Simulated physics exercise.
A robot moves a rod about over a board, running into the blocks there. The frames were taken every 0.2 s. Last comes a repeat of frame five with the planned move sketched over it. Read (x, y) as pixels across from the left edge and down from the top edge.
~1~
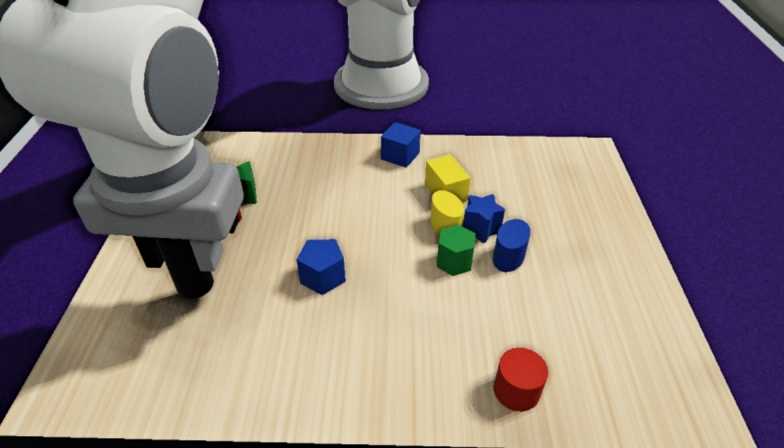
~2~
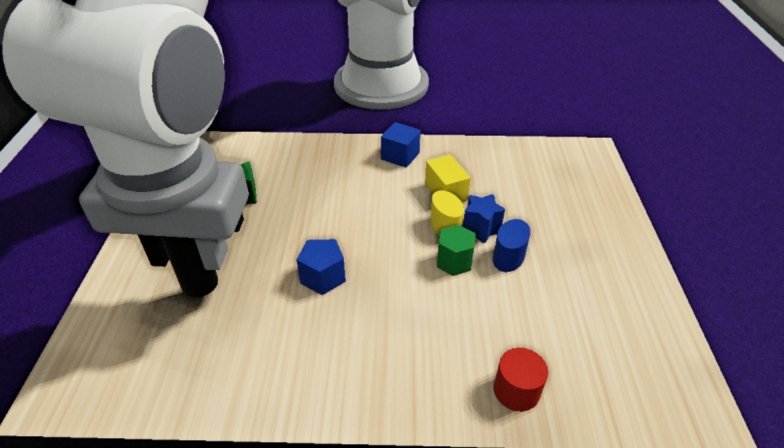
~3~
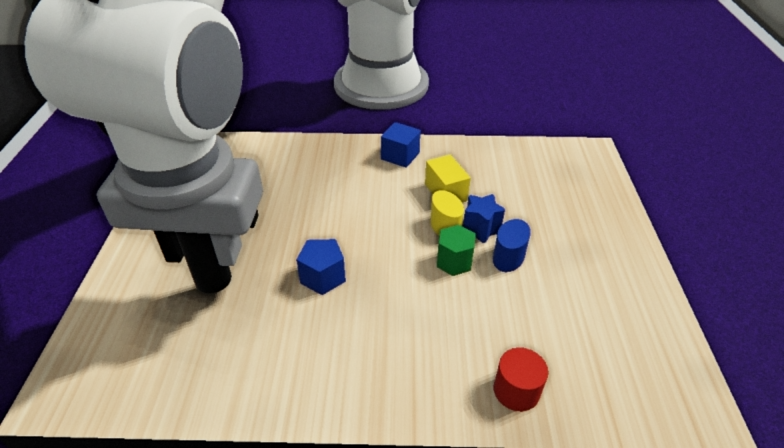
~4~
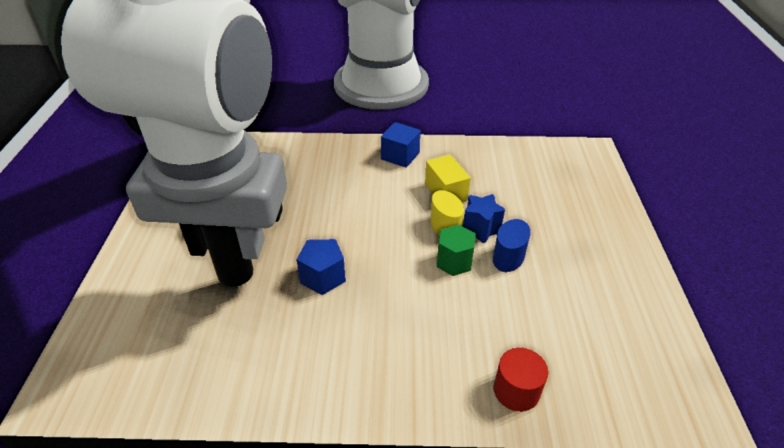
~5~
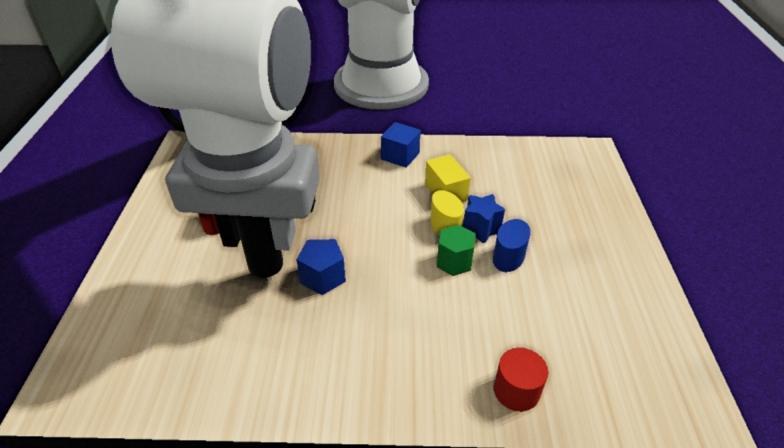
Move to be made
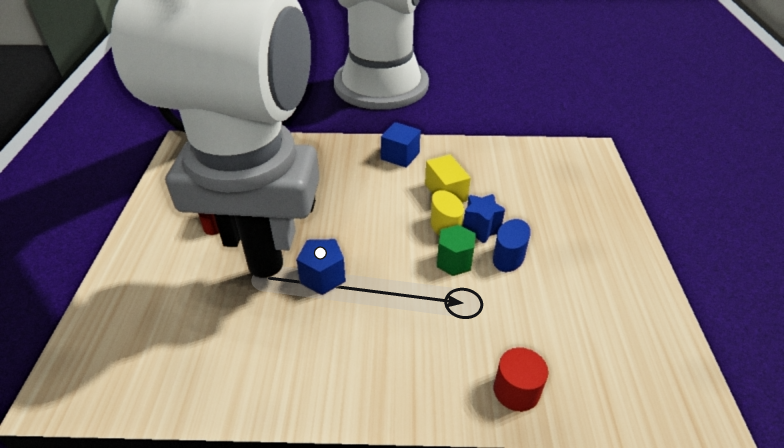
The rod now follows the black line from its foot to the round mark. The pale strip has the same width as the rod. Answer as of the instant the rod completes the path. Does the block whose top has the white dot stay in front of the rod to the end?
My answer is no.
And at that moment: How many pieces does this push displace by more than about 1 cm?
Looking at the path, I think only one of the blocks ends up more than 1 cm away.
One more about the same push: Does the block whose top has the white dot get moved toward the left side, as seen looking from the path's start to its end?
I'd say yes.
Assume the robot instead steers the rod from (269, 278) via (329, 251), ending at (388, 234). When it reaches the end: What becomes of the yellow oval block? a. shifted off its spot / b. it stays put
Correct choice: B.
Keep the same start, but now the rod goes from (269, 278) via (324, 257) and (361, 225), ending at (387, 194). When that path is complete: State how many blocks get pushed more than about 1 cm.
That makes 1 block.
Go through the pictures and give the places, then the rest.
Rod tip at (196, 287); block tops, blue pentagonal block at (320, 253); green hexagon at (457, 238), in the first frame.
Rod at (201, 285); blocks unchanged, in the second frame.
Rod at (214, 281); blocks unchanged, in the third frame.
Rod at (236, 275); blocks unchanged, in the fourth frame.
Rod at (266, 266); blue pentagonal block at (320, 253); green hexagon at (457, 238), in the fifth frame.
Path on the board, from (269, 278) directly to (464, 303); the dot is on the blue pentagonal block.
On the path given first. One third of the way, rod at (331, 274); blue pentagonal block at (364, 248), turned 50° anticlockwise.
Two thirds of the way, rod at (398, 283); blue pentagonal block at (395, 242), turned 95° anticlockwise.
At the end, rod at (466, 291); blue pentagonal block at (395, 242), turned 95° anticlockwise; green hexagon in place.
